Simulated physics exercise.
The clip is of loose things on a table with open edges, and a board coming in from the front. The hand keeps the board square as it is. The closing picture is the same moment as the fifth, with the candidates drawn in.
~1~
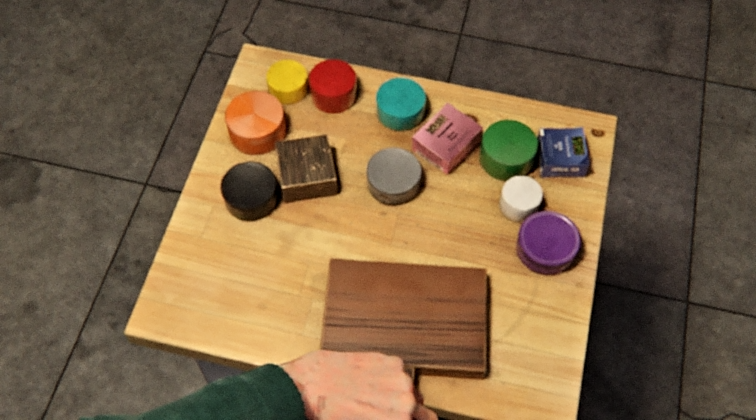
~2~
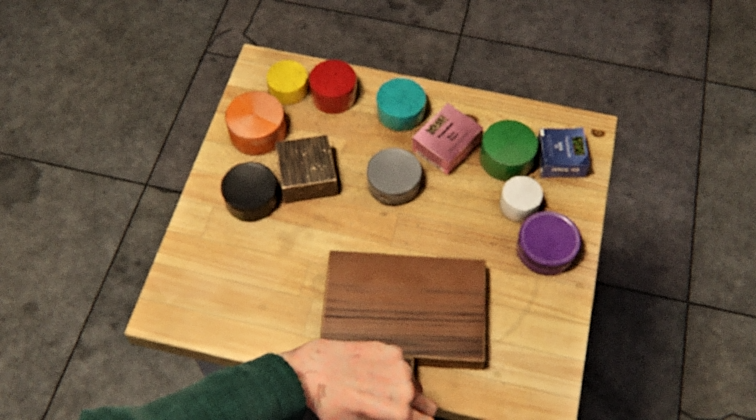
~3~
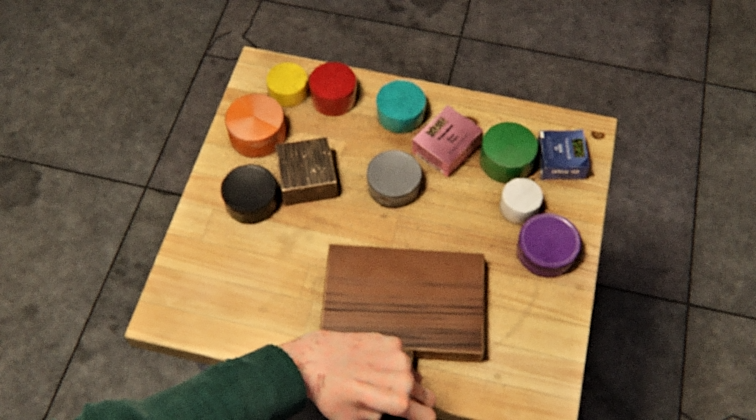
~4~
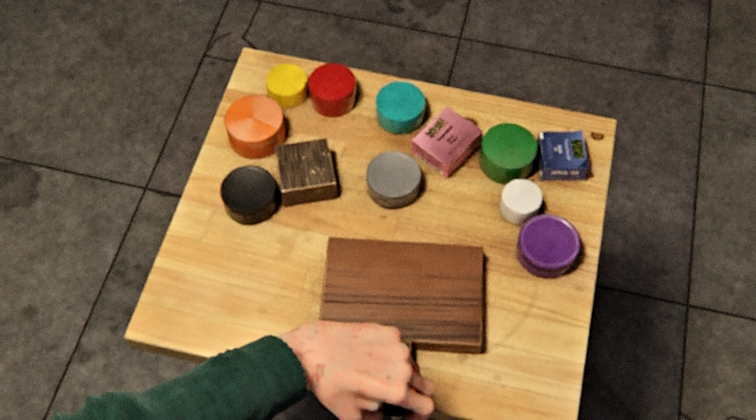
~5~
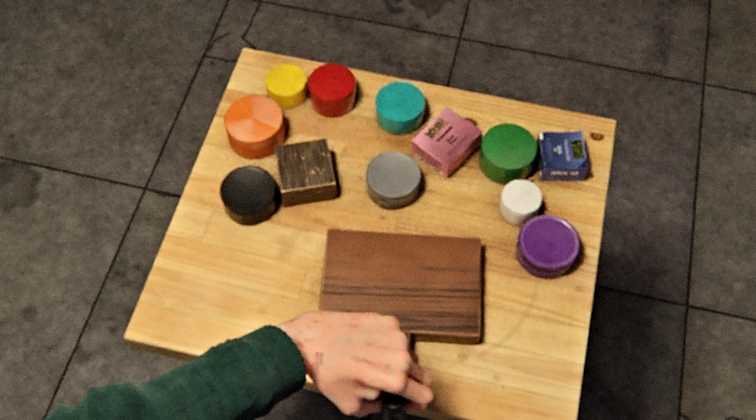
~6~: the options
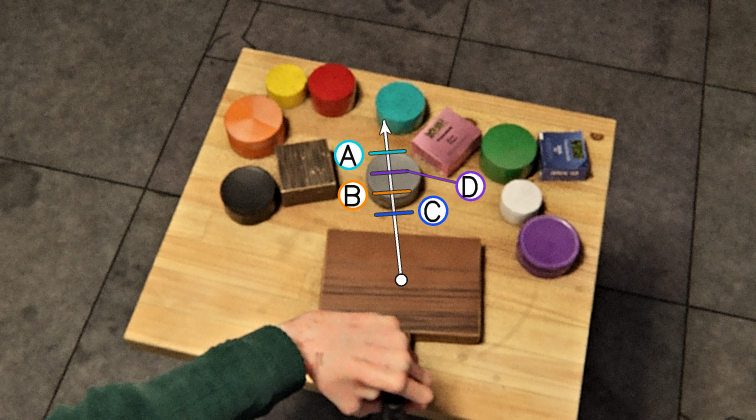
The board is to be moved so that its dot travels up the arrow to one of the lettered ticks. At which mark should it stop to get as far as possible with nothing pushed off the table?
Stop at D.
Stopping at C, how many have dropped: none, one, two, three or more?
By then, none.
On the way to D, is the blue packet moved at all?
No.
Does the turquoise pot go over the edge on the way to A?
Yes.
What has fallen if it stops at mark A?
The turquoise pot goes over.
On the copy, A at (387, 152); B at (392, 192); C at (394, 214); D at (390, 173); the arrow from (401, 280) to (384, 121); the white dot at (401, 280).
On D. First, board (396, 244); grey tub (393, 174); red pot (333, 91).
Then, board (392, 203); turquoise pot (401, 97); orange tin (247, 124).
Finally, board (389, 179); turquoise pot (404, 77); orange tin (239, 121); nothing has fallen.
By contrast, A drops the turquoise pot; B is safe but short; C is safe but short.
